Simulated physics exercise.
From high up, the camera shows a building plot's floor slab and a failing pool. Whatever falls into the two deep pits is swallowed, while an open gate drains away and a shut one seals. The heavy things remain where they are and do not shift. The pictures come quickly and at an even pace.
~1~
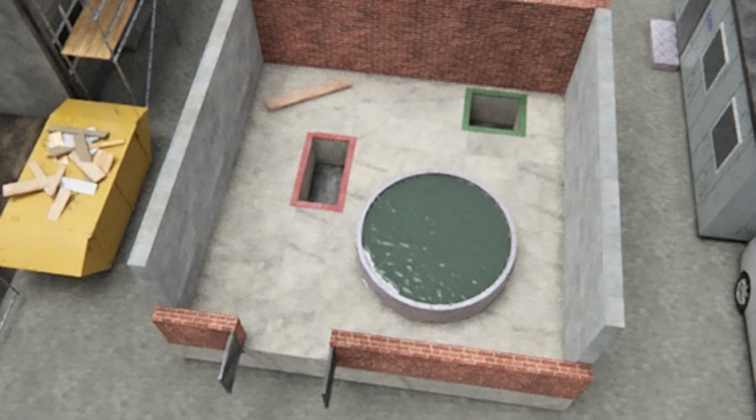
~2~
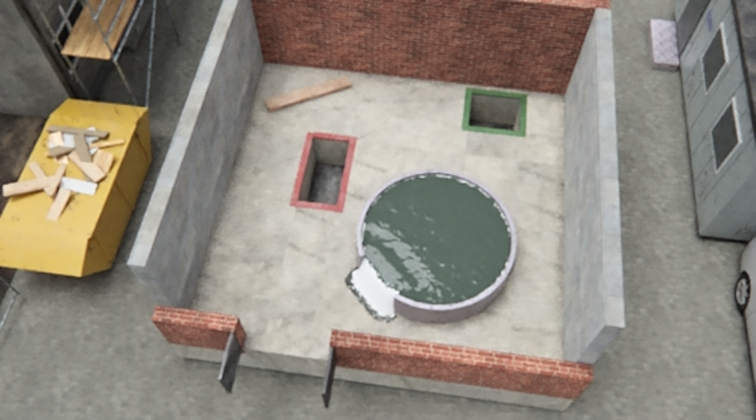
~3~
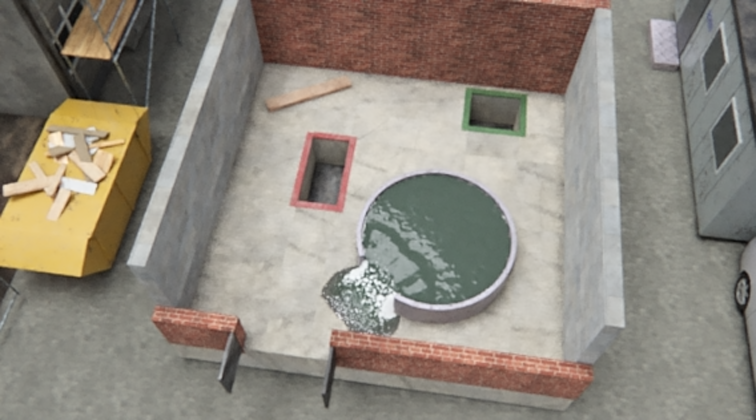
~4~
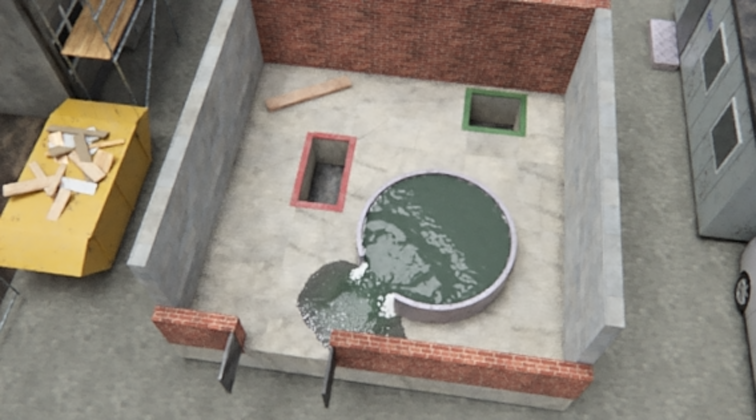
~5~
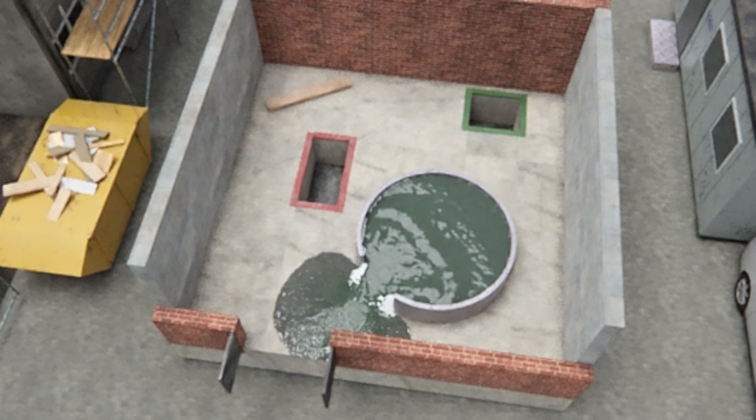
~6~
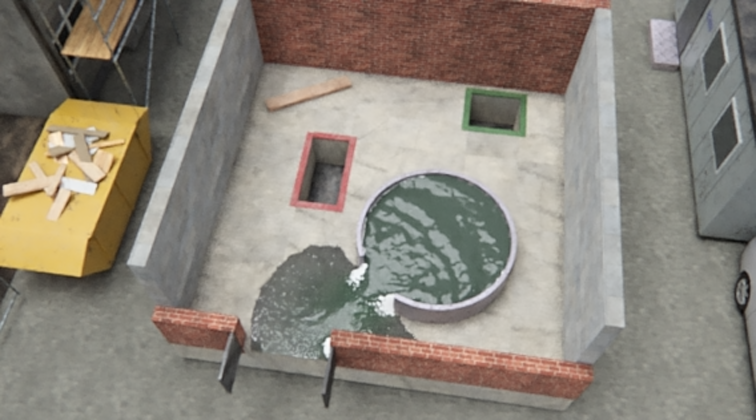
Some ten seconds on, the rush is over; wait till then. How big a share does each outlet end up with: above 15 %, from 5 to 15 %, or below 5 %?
The gate clears fifteen per cent. The red pit holds five to fifteen per cent. The green pit never reaches five per cent.
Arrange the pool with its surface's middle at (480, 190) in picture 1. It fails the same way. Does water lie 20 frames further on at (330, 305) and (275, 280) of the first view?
One after the other: Wet, covered.
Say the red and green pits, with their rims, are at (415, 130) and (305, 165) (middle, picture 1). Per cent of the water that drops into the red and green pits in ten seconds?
My answer: Red gets 2 percent, green gets 10 percent.
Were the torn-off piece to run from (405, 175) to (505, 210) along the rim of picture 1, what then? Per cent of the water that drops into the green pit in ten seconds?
Green takes 60 in a hundred.
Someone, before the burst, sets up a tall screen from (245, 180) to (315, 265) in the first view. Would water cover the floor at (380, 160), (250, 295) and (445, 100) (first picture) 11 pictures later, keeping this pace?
Taking the three spots in the order asked, they are bone-dry, waterlogged and bone-dry.
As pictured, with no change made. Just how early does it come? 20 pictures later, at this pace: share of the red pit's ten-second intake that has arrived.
Near 0 per cent, give or take.
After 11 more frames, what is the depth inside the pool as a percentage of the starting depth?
I'd put it at some 68 per cent.
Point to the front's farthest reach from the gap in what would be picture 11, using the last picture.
Close to (186, 325), I think.
A moment on, water covers 20 % of the floor; the gate 4 %, the red pit 0 %, the green pit 0 %.
Next, water covers 25 % of the floor; the gate 10 %, the red pit 0 %, the green pit 0 %.
Then, water covers 40 % of the floor; the gate 16 %, the red pit 0 %, the green pit 0 %.
Later, water covers 65 % of the floor; the gate 25 %, the red pit 3 %, the green pit 0 %.
In the end, water covers 90 % of the floor; the gate 32 %, the red pit 7 %, the green pit 2 %.
